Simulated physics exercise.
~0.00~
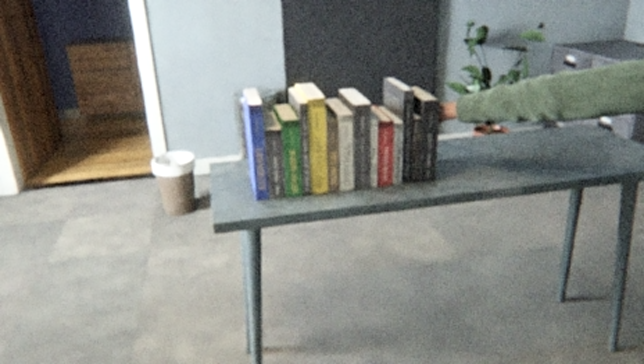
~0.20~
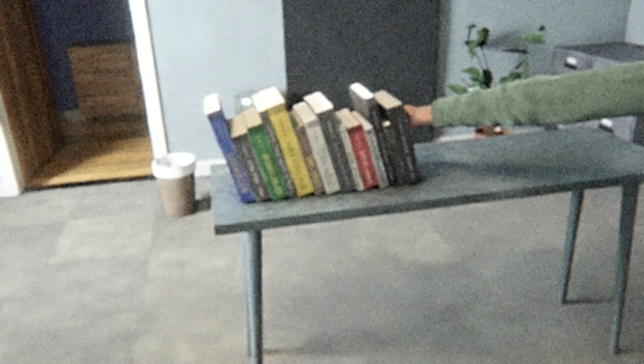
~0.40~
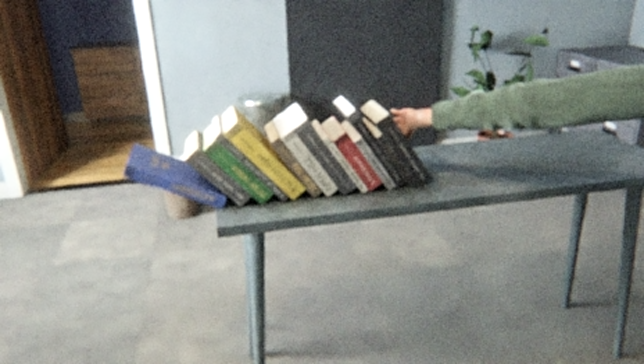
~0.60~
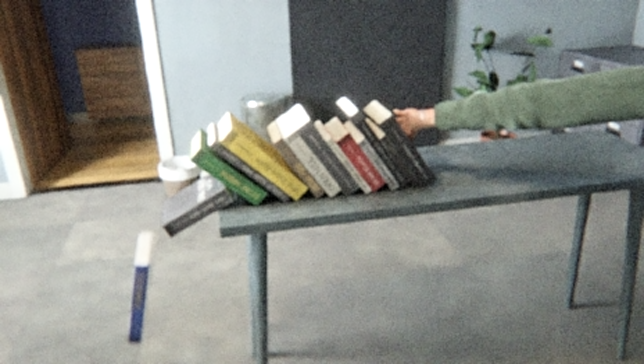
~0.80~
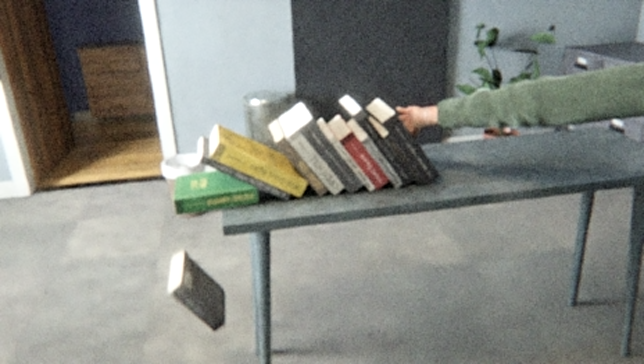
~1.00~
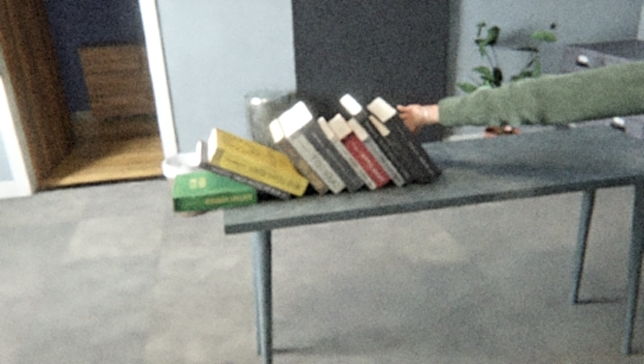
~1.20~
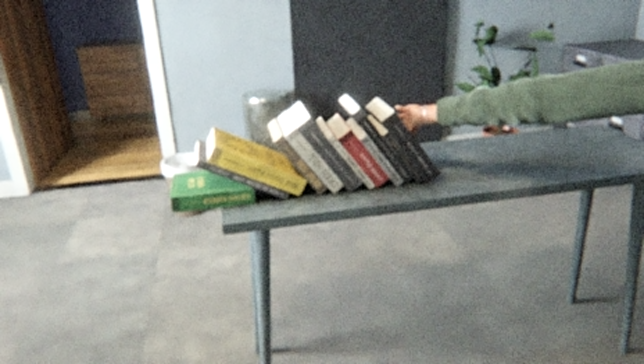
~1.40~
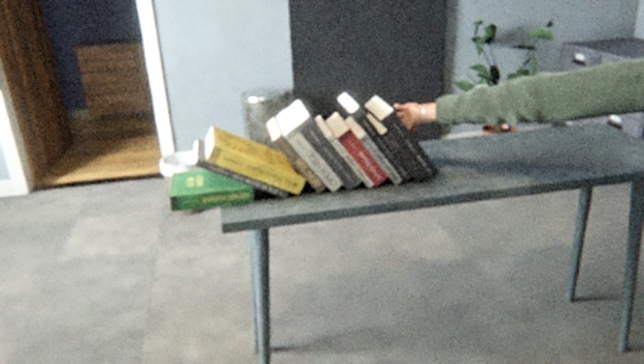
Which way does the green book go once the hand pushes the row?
It moves to the left, tipping over onto its side at the table's edge.
